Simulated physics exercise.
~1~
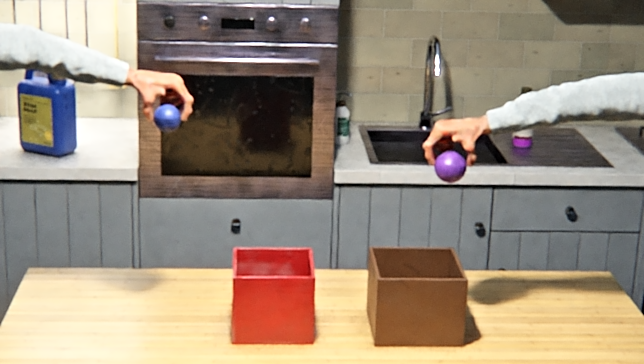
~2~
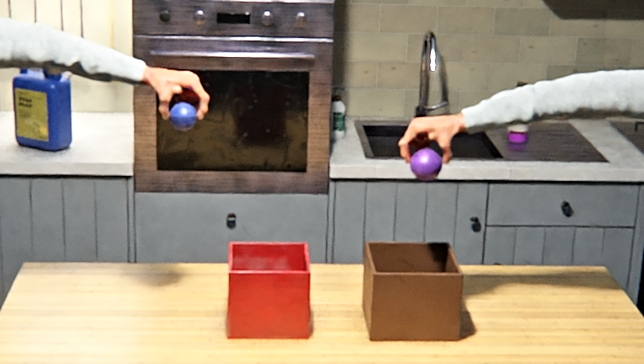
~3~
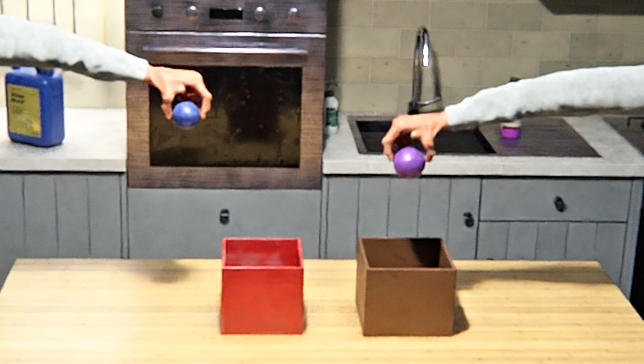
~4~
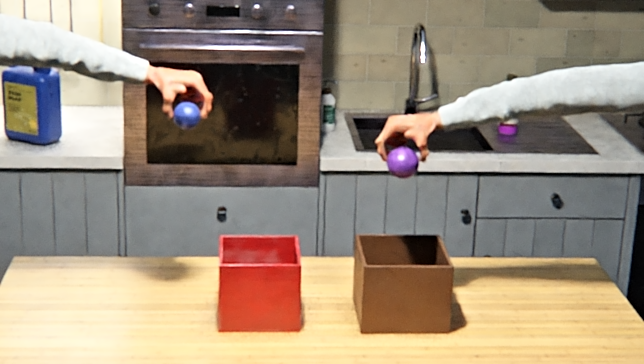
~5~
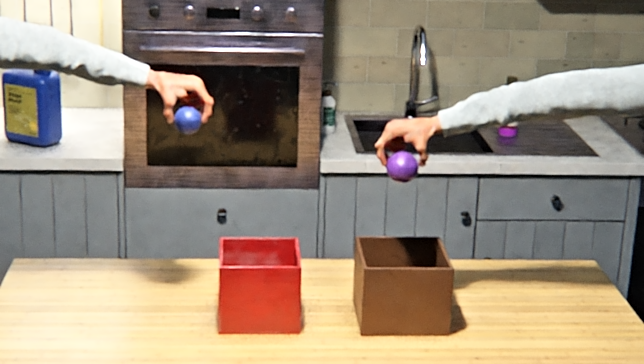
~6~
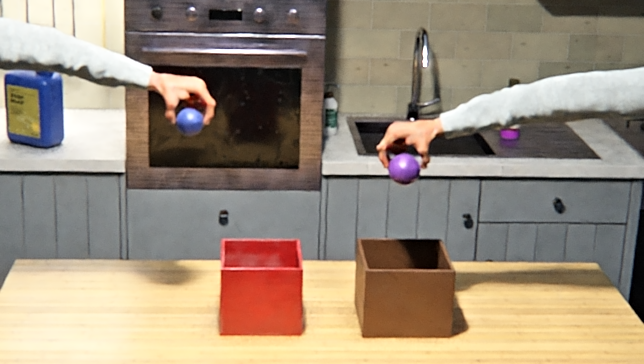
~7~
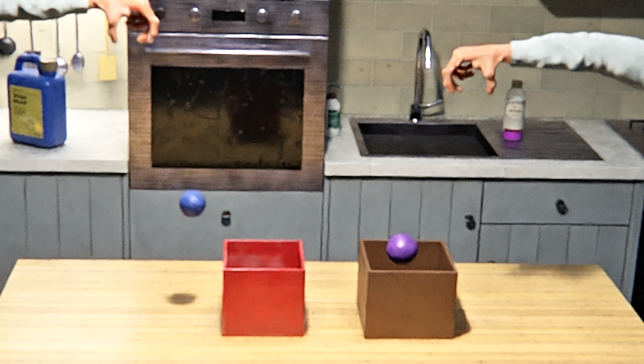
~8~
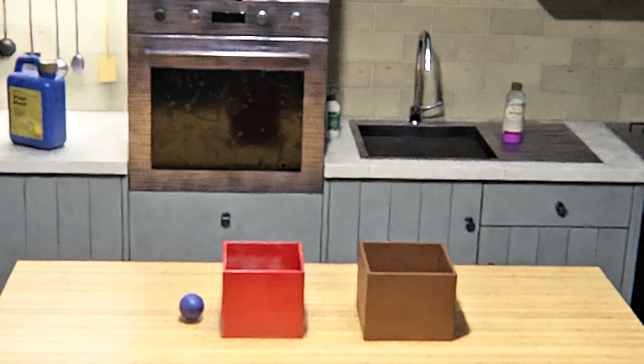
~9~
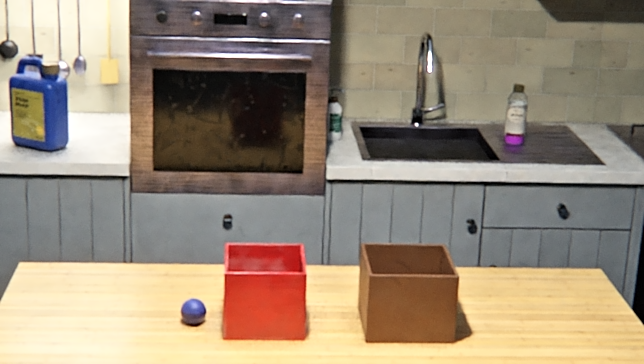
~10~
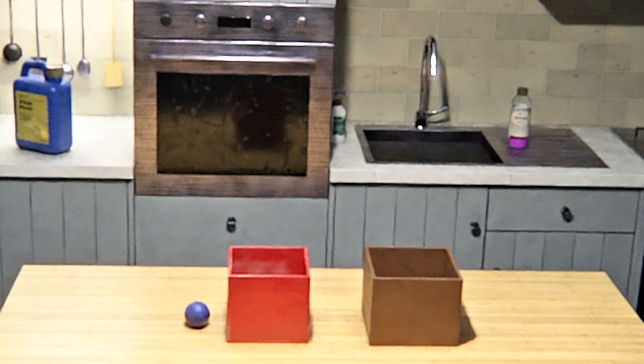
In the video, two hands hold a blue ball and a round purple object above a table with a red box and a brown box, then let go and withdraw; the purple object drops into the brown box, while the blue ball lands on the table left of the red one.
